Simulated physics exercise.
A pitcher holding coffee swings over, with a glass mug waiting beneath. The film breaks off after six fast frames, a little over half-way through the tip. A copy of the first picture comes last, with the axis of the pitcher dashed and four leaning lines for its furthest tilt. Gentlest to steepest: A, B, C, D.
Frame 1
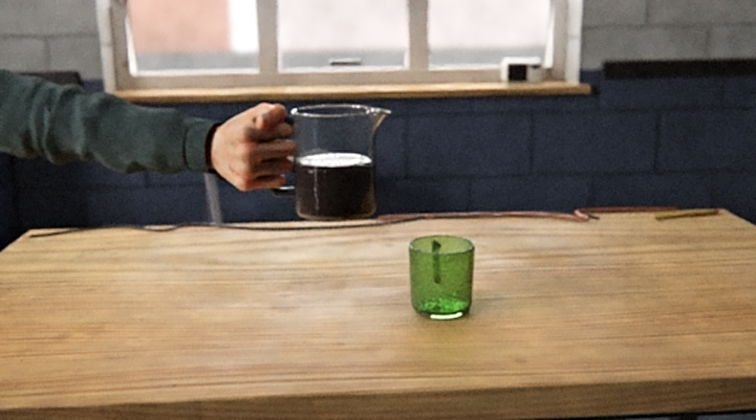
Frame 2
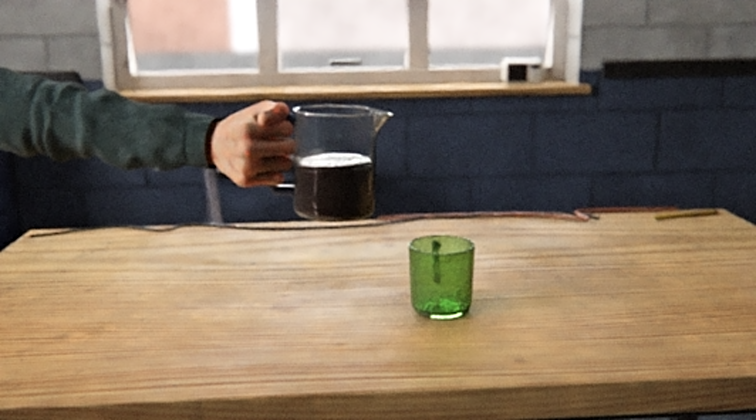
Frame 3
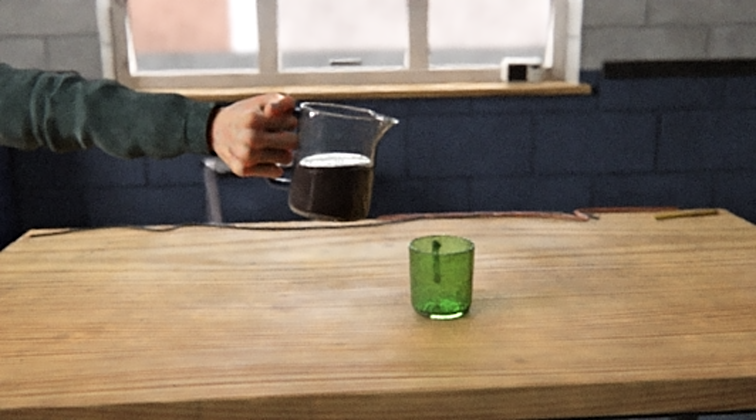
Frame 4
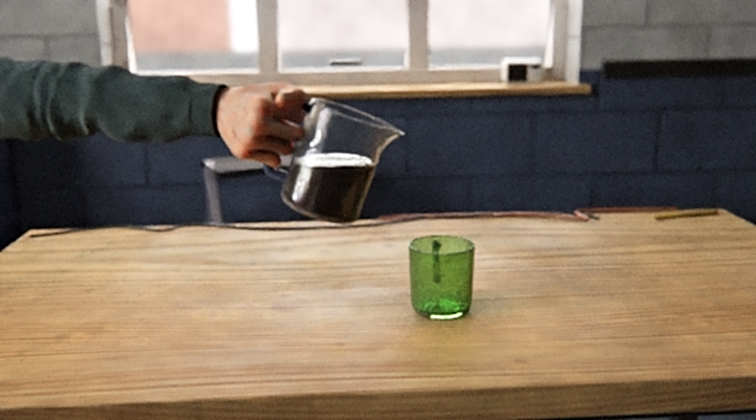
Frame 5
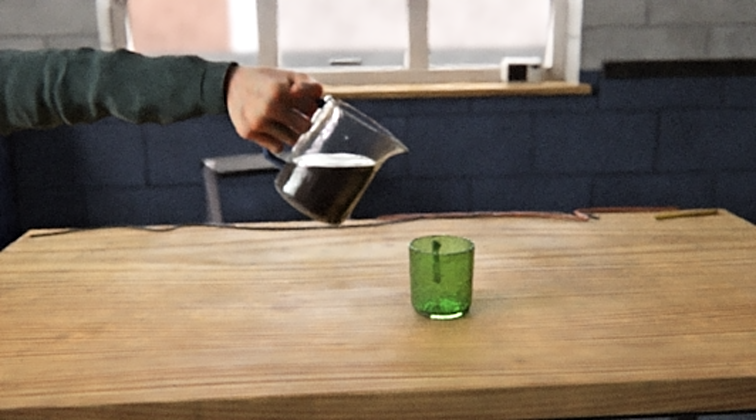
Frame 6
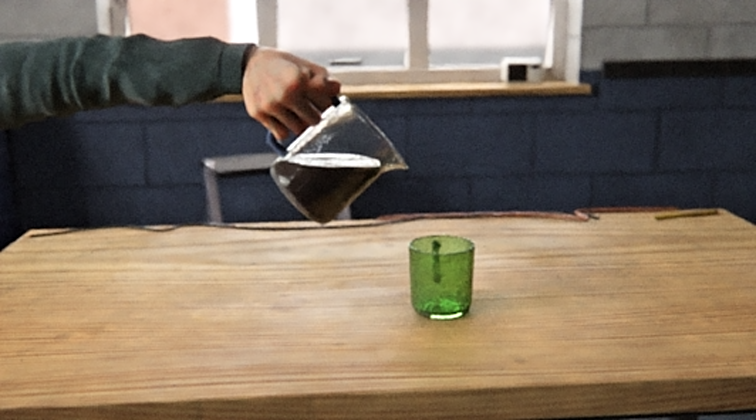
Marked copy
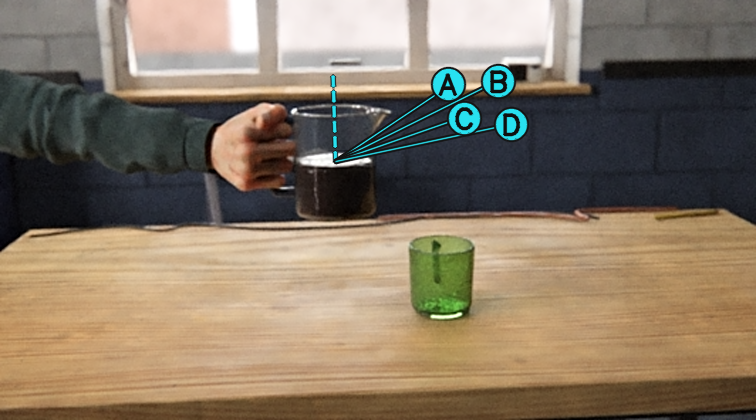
An arm in a dark green sleeve reaches in from the left, holding a clear glass pitcher of dark coffee above a pale wooden table, seen from the front and slightly above. A green glass mug stands right of centre, before a dark blue block wall and a window. The hand steadily tilts the pitcher rightward, its spout lowering, while the mug and view stay still.
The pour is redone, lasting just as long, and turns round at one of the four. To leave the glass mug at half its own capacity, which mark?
C beats the others.
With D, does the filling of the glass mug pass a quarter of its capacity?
Yes.
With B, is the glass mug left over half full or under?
Under.
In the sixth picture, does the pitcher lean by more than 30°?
Yes, it does.
On the marked copy, A at (434, 95); B at (482, 88); C at (447, 122); D at (494, 127).
With A, the glass mug ends with about 13 % of what it can hold.
With B, the glass mug ends with about 31 % of what it can hold.
With C, the glass mug ends with about 52 % of what it can hold.
With D, the glass mug ends with about 71 % of what it can hold; 3 % of the coffee is spilt.
